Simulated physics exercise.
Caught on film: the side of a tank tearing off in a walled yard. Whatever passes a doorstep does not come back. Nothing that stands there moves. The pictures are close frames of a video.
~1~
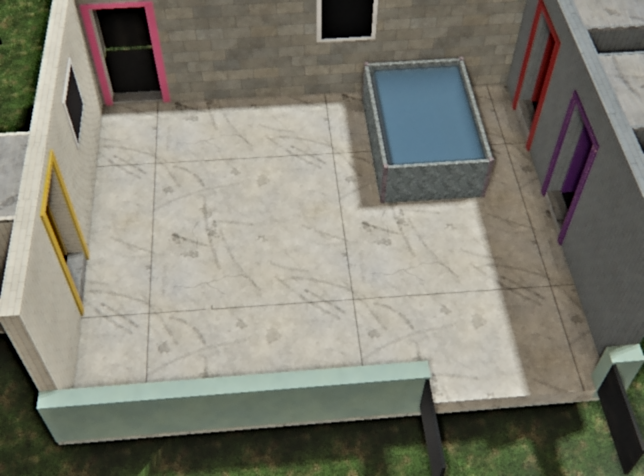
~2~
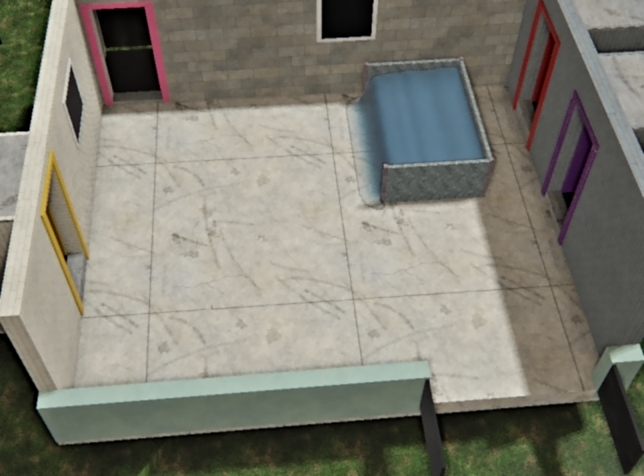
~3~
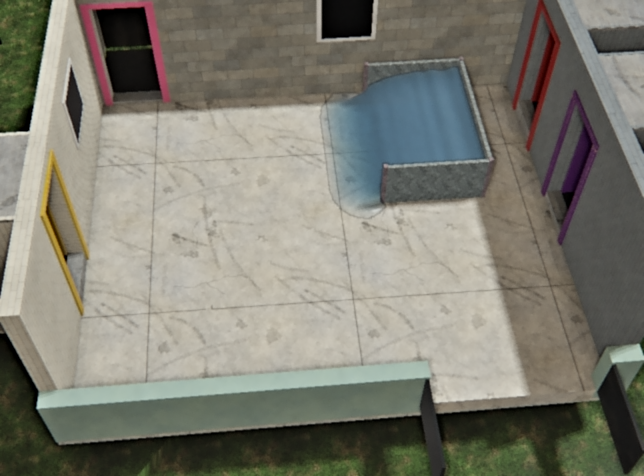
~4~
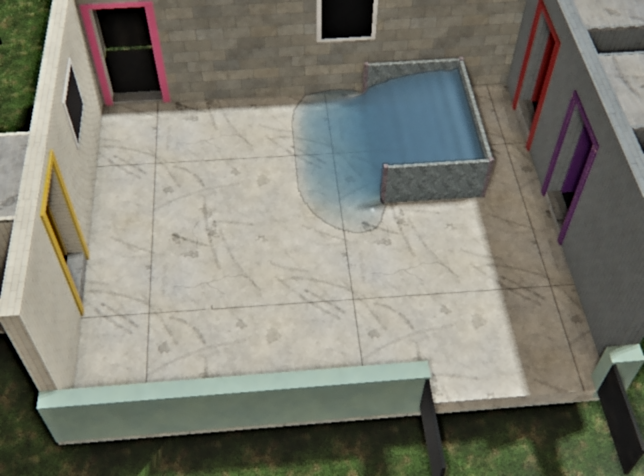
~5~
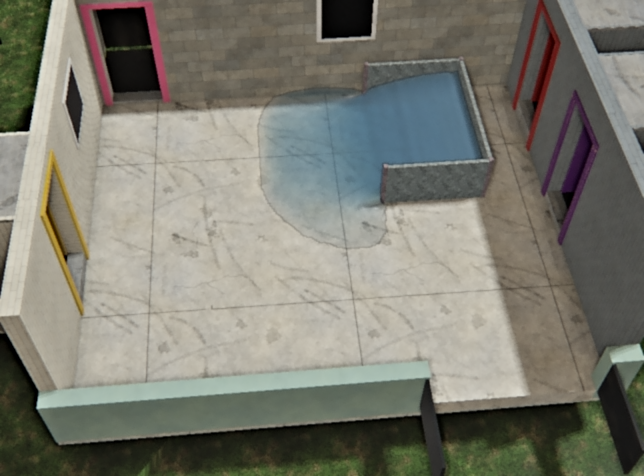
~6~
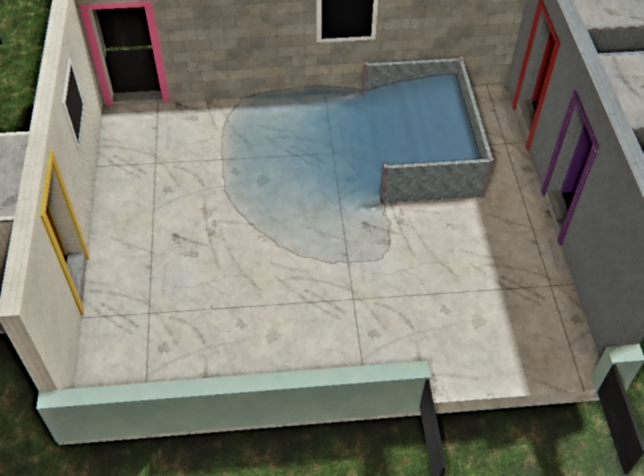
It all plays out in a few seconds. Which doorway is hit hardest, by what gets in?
The pink doorway takes the most.
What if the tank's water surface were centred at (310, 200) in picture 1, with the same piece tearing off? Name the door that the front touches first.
It is the door marked yellow.
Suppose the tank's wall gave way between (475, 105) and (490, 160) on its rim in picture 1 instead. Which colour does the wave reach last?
The yellow-painted one.
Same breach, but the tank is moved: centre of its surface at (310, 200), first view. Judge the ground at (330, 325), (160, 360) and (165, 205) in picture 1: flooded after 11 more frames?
In that order: Free of water, wet, flooded.
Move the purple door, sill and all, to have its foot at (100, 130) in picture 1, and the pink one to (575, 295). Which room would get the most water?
That is the one in purple.
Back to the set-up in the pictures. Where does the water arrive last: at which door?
It is the one in purple.
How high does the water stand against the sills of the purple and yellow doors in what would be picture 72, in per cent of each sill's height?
Roughly 80 per cent, then 20 per cent.
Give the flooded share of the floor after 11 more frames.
Roughly 55 per cent.
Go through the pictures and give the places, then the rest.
In the first frame, the water tank at (425, 114) is whole and still.
In the second frame, water pours out at (375, 139) and has run to (381, 206).
In the third frame, the front is at (360, 213), out from the gap at (375, 140).
In the fourth frame, water pours out at (375, 141) and has run to (331, 220).
In the fifth frame, the front is at (318, 236), out from the gap at (375, 141).
In the sixth frame, water pours out at (375, 142) and has run to (236, 200).
A moment on, water covers 45 % of the floor; purple door not reached, yellow door not reached, pink door wet at the sill, nothing in, red door not reached.
Next, water covers 55 % of the floor; purple door not reached, yellow door wet at the sill, nothing in, pink door a trickle in, red door not reached.
Then, water covers 60 % of the floor; purple door not reached, yellow door wet at the sill, nothing in, pink door a lot in, red door not reached.
Later, water covers 75 % of the floor; purple door not reached, yellow door wet at the sill, nothing in, pink door a lot in, red door wet at the sill, nothing in.
In the end, water covers 95 % of the floor; purple door wet at the sill, nothing in, yellow door wet at the sill, nothing in, pink door a lot in, red door wet at the sill, nothing in; the pink door has let in the most.
